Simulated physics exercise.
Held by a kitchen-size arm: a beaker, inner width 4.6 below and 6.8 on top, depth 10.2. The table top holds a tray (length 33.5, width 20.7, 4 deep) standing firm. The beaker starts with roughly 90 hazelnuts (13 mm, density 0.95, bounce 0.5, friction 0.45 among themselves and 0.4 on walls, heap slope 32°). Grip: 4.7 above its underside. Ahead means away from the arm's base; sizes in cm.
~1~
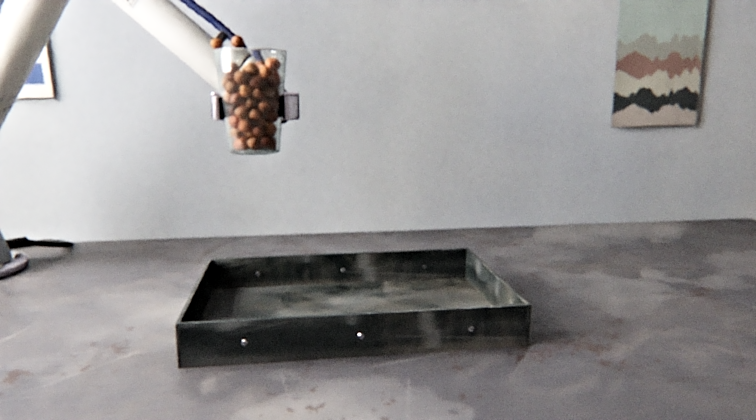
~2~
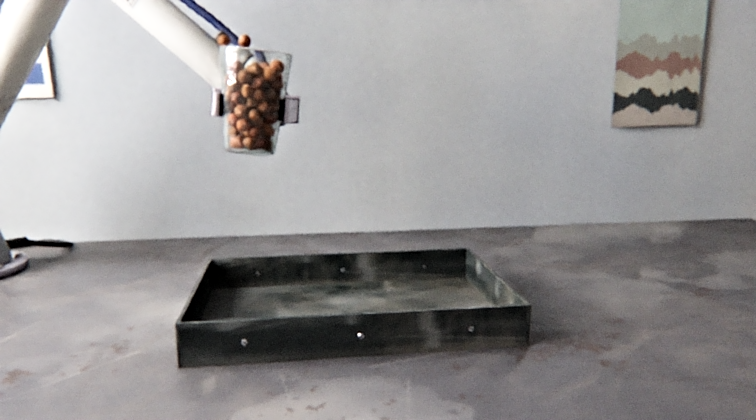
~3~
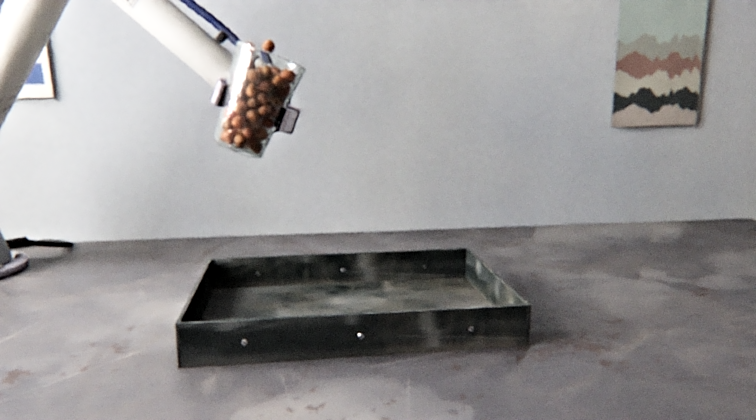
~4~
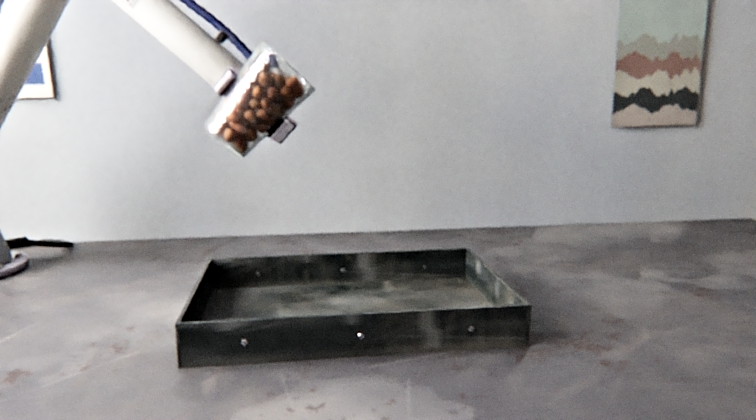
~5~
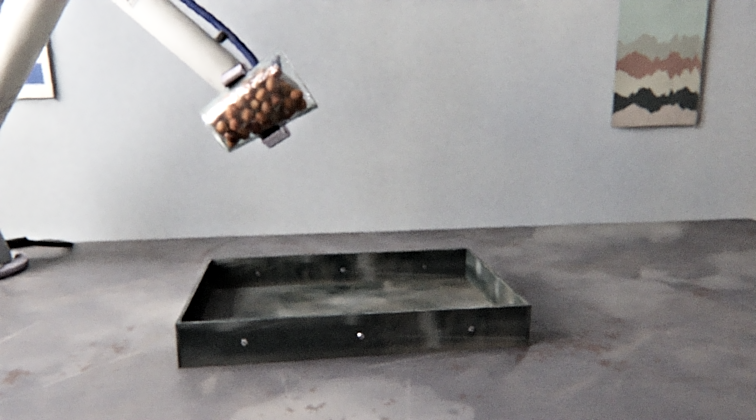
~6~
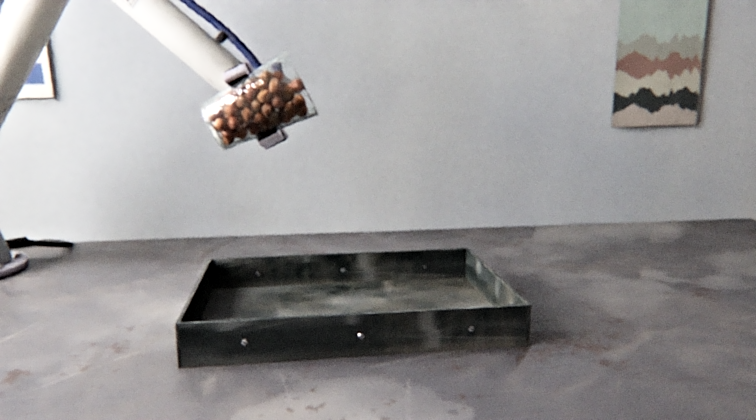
Robot arm holding a clear beaker of hazelnuts above a dark tray, steadily tilting it to the right well past halfway.
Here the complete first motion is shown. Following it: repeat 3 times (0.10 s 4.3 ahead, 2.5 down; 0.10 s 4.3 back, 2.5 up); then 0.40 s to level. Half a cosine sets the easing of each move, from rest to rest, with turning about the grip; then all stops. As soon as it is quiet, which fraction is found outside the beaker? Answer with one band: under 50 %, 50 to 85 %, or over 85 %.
Under 50 %.
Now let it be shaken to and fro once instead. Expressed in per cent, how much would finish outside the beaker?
Expected share: About 15 %.
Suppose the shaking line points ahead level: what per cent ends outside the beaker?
I'd reckon around 70 per cent.
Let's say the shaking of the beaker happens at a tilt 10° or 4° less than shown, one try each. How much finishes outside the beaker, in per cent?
25 and 25 %.
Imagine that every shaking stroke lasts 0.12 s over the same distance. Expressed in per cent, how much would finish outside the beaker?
Then about 30 per cent.
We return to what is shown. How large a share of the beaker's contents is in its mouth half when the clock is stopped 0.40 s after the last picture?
Near 55 in a hundred.
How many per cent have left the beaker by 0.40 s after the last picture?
About 25 per cent.
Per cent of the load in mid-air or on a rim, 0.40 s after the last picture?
12 per cent.
Then, 0.40 s later, tilted 64° forward, highest piece 26 above the table; 68 in the beaker, 13 in the tray, 11 in flight or on a rim.
Then, 0.80 s later, tilted 32° forward, highest piece 27 above the table; 58 in the beaker, 30 in the tray, 3 on the table or floor, 1 in flight or on a rim.
Then, 1.20 s later, level, highest piece 27 above the table; 58 in the beaker, 31 in the tray, 3 on the table or floor.
Then, 2.25 s later, level, highest piece 27 above the table; 58 in the beaker, 31 in the tray, 3 on the table or floor.
At rest, 58 in the beaker, 31 in the tray, 3 on the table or floor. That is 37 % outside the beaker.
